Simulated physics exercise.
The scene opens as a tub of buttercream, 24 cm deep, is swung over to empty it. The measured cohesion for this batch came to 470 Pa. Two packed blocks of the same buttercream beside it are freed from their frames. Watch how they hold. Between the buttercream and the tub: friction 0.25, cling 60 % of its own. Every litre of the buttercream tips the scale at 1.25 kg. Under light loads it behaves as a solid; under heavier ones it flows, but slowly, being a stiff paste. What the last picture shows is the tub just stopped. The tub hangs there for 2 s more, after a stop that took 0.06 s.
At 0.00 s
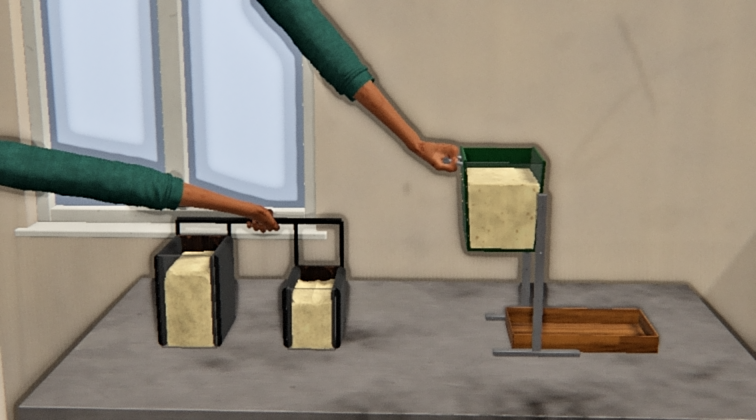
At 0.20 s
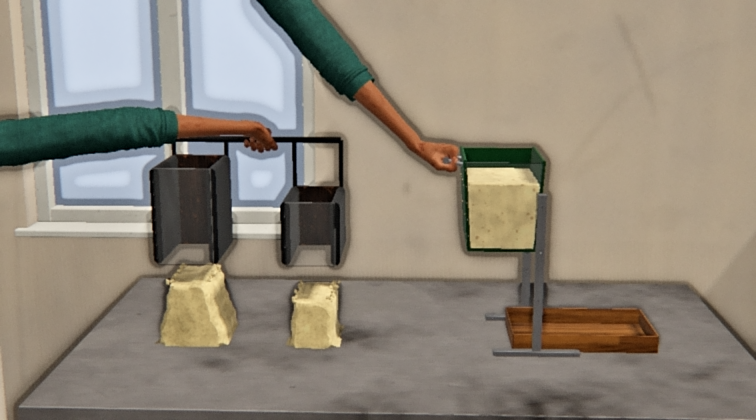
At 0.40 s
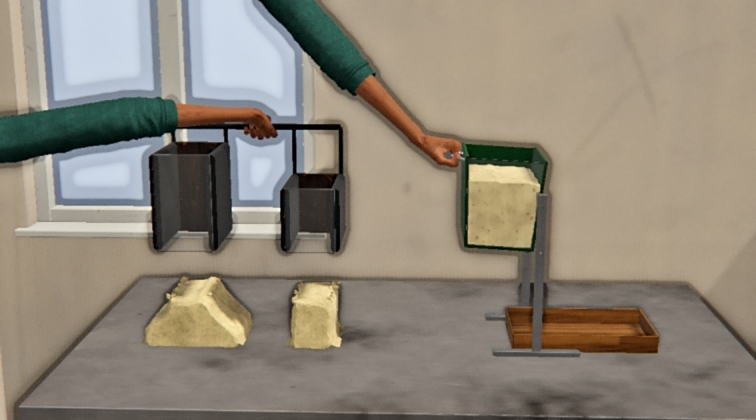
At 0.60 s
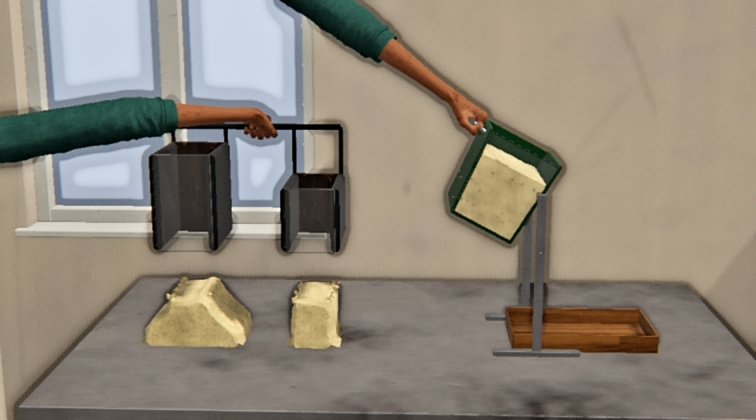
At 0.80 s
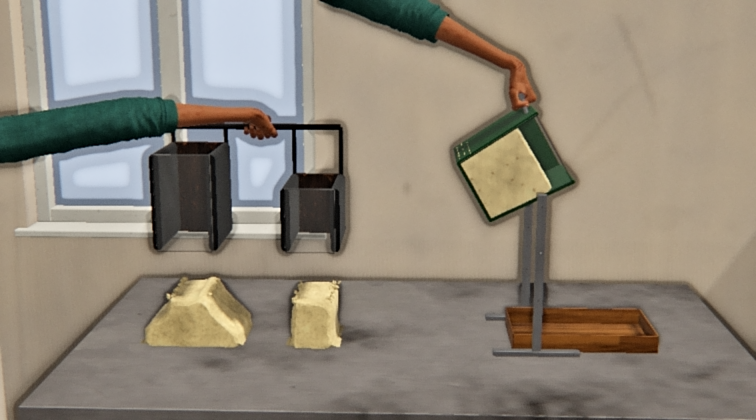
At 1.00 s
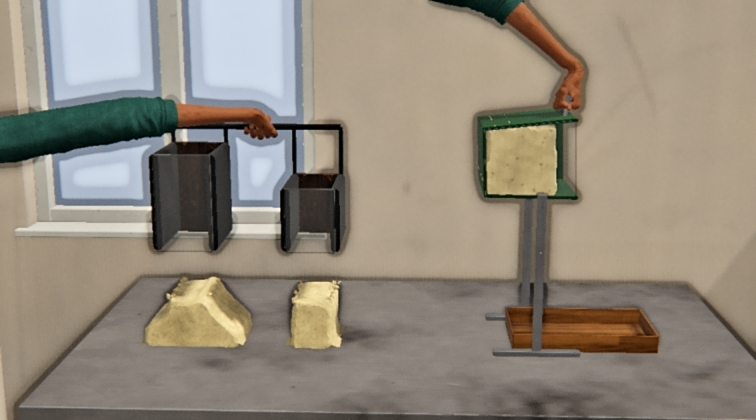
Two dark open boxes were lifted by one hand off pale blocks, the taller block slumping wider while the smaller kept its shape, then another hand swung a green tub of buttercream onto its side.
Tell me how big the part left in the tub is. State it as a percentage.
I would say about 81 percent.
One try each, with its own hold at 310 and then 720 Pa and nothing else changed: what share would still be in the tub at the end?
The two runs give near 55 % and near 100 % respectively.
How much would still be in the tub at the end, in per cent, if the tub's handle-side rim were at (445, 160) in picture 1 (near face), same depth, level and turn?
Around 50 percent would still be in the tub at the end.
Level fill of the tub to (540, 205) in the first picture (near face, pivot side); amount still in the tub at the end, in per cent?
It would come to roughly 100 percent.
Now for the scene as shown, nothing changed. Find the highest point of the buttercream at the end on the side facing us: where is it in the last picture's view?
On the near face, the top ends up close to (524, 144).
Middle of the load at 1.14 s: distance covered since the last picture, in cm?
It has moved around 3 centimetres.
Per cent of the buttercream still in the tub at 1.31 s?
It's something like 95 % of the original load.
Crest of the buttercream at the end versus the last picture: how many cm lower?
About 4 cm.
After 1.14 s, the tub is at 87 degrees and holds 100 %.
After 1.31 s, the tub is at 87 degrees and holds 96 %.
After 1.48 s, the tub is at 87 degrees and holds 90 %.
After 1.65 s, the tub is at 87 degrees and holds 85 %.
After 3.00 s, at the end, the tub is at 87 degrees and holds 81 %.
